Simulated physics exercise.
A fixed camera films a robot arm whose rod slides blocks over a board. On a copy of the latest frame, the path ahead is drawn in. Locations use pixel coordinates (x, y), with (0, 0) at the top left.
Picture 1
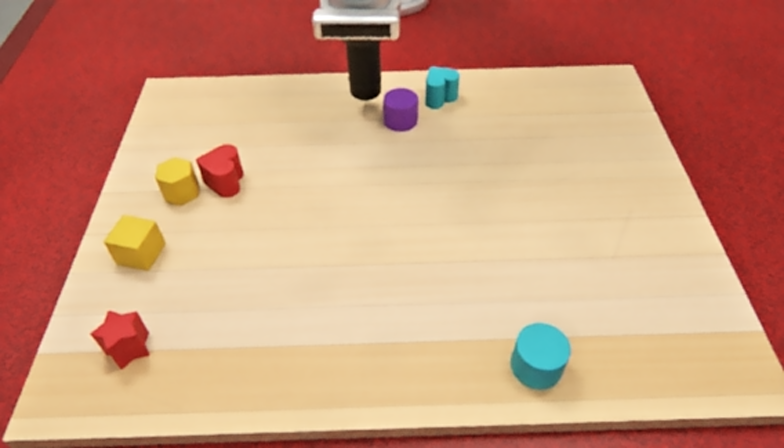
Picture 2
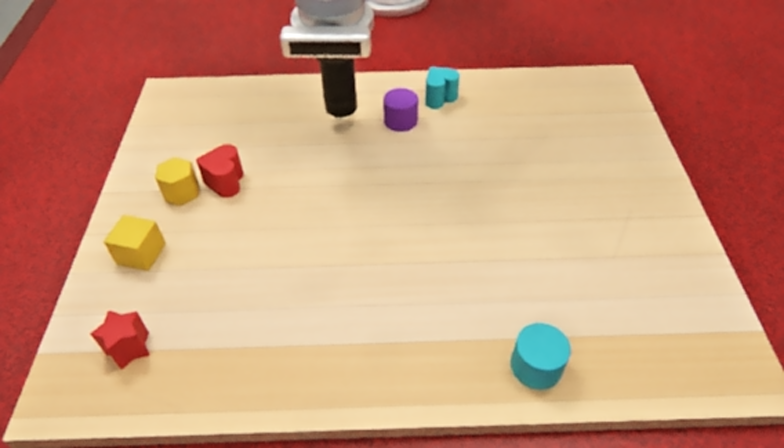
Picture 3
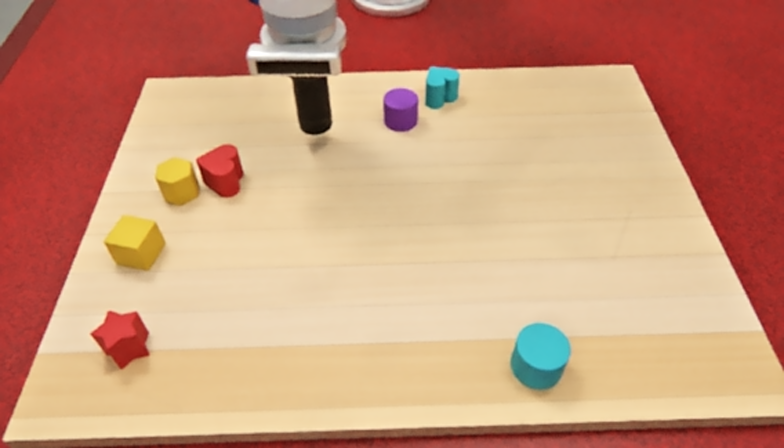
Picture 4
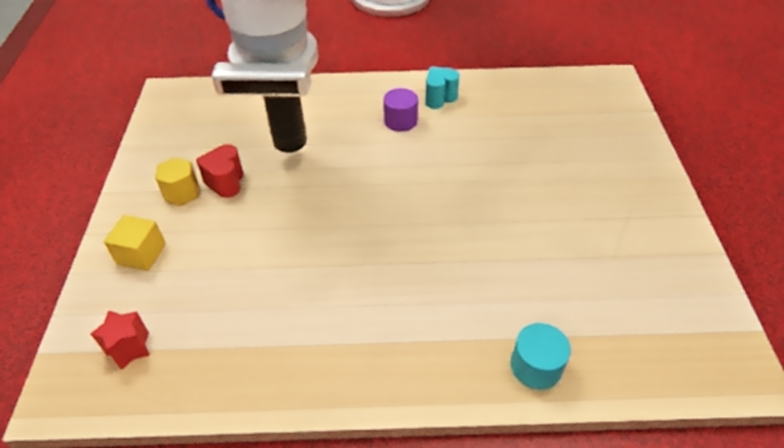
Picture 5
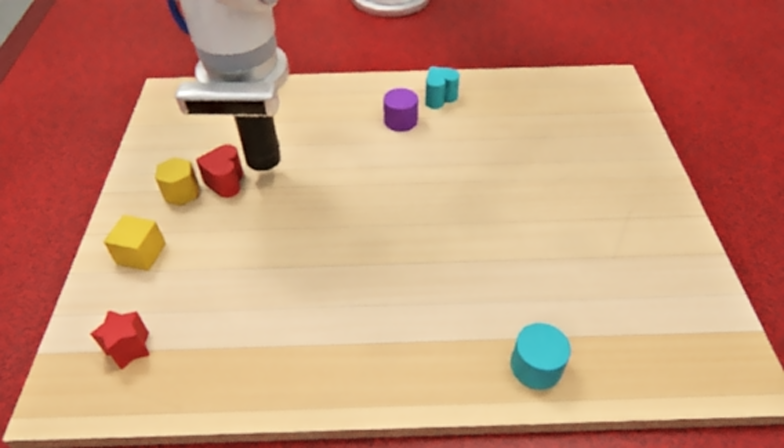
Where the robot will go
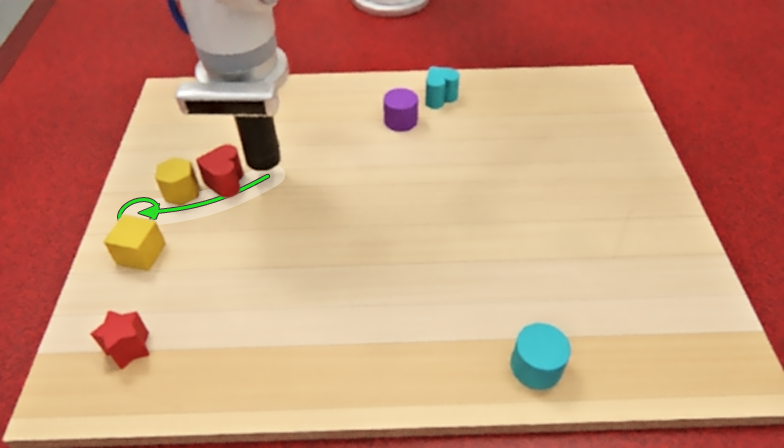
The clip opens on a wooden board set on red cloth, scattered with yellow, red, purple and teal blocks, with a robot arm's black rod near the purple cylinder. The arm moves the rod steadily left and toward the viewer until it is just right of the red heart, while every block stays still.
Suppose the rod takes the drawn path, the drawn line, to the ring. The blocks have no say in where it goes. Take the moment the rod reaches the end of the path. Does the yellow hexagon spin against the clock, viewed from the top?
Yes
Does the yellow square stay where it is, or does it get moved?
It holds its position.
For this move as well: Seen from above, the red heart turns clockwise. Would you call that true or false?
True
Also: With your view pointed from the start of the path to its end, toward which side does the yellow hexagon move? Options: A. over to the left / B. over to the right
Option B.
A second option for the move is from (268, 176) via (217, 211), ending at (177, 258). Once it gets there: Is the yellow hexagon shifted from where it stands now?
Yes - that is the case.
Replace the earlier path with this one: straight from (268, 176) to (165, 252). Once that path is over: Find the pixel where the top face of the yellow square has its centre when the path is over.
For the centre of its top, I'd go with (105, 242).
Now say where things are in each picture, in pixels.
In the first frame, rod tip at (366, 92); block tops, yellow square at (130, 231); yellow hexagon at (173, 169); red heart at (219, 159).
In the second frame, rod at (341, 108); blocks unchanged.
In the third frame, rod at (316, 125); blocks unchanged.
In the fourth frame, rod at (290, 143); blocks unchanged.
In the fifth frame, rod at (264, 160); yellow square at (130, 231); yellow hexagon at (173, 169); red heart at (219, 159).
Path on the board, from (268, 176) through (229, 195) and (185, 208) to (139, 213).
What follows on the original path. One third of the way, rod at (223, 179); yellow hexagon at (159, 170), turned 20° anticlockwise; red heart at (195, 162), turned 30° clockwise.
Two thirds of the way, rod at (177, 192); yellow hexagon at (134, 167), turned 50° anticlockwise; red heart at (174, 162), turned 75° clockwise.
At the end, rod at (131, 197); yellow square in place; yellow hexagon at (128, 166), turned 40° anticlockwise; red heart at (172, 162), turned 85° clockwise.
